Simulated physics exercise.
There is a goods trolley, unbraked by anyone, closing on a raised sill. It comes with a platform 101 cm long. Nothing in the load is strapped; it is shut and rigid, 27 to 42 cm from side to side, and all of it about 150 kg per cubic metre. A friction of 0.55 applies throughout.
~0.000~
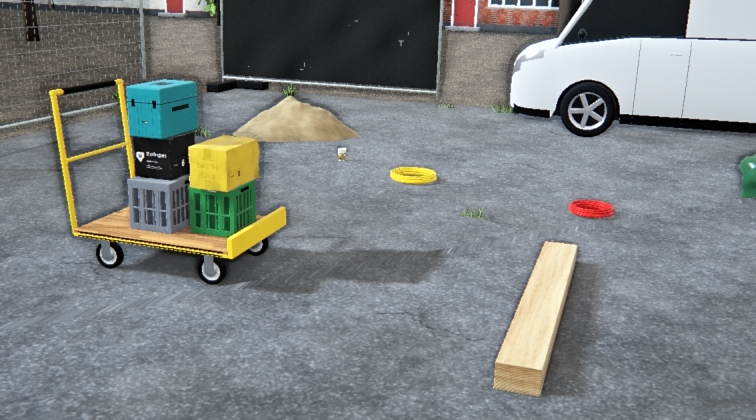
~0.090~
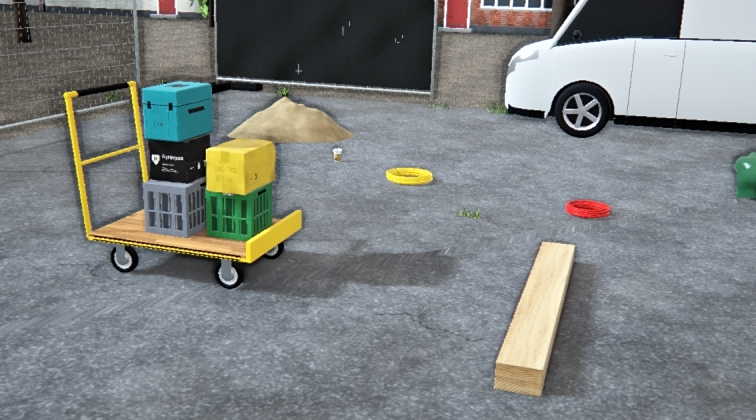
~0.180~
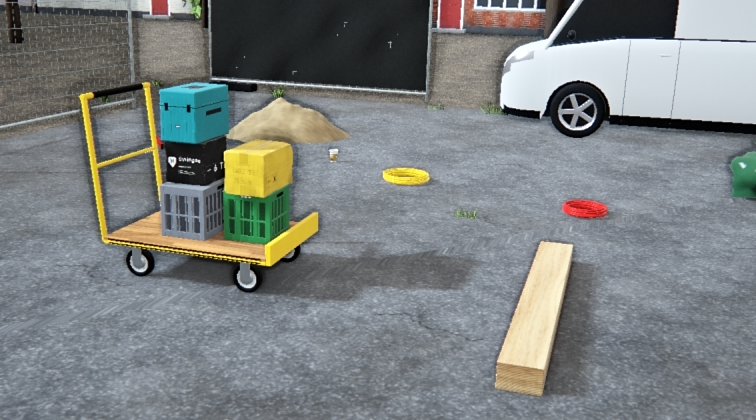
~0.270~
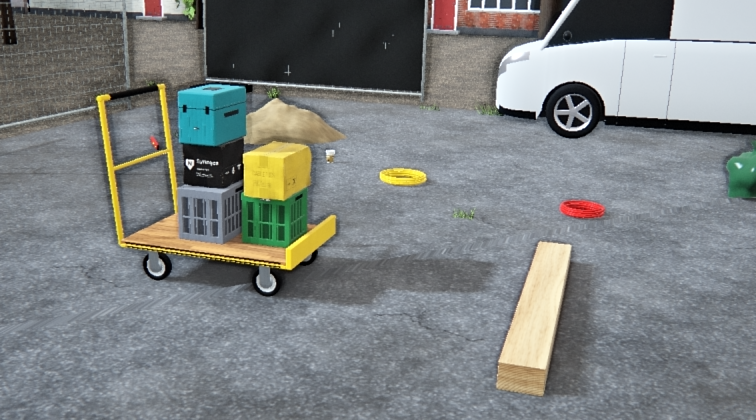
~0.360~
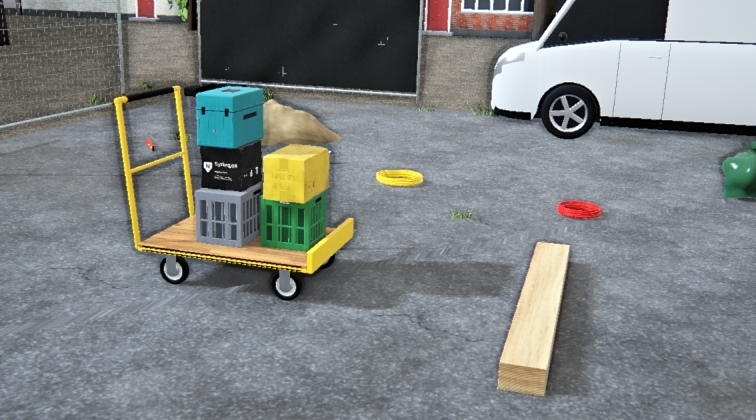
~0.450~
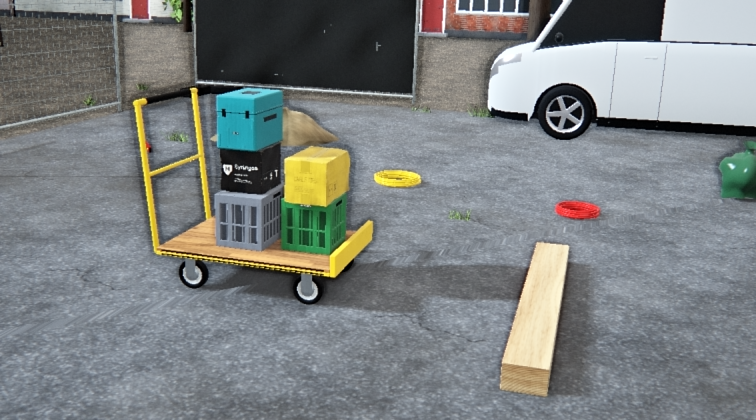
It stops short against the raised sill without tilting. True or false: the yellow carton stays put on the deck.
False.
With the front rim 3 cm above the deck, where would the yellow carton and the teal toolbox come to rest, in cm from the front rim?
Yellow 40 past, teal 80 past.
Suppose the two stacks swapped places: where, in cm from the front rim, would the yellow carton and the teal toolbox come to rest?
So you'd get yellow sitting 50 cm behind and teal sitting 50 cm past the front rim.
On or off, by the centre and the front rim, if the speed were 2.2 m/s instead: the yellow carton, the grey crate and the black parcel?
So yellow goes over the edge, grey stays, black stays.
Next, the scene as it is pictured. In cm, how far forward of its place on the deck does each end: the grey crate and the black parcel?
Forward shift in cm: Grey 10, black 30.
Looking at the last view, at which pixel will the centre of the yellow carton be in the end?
About (594, 301).
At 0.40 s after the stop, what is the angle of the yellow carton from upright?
Tilt from vertical: Around 60°.
The wheels strike at 1.20 s.
After 1.35 s the yellow carton is 7 cm behind the rim, tilted 5°, near (536, 195) in the last picture's view.
After 1.60 s the yellow carton is 7 cm past the rim, tilted 60°, near (561, 209) in the last picture's view.
After 2.00 s the yellow carton is 29 cm past the rim, tilted 170°, near (596, 298) in the last picture's view.
Final state at 3.3 s, past the rim, teal toolbox and yellow carton; behind it, grey crate, green crate and black parcel.
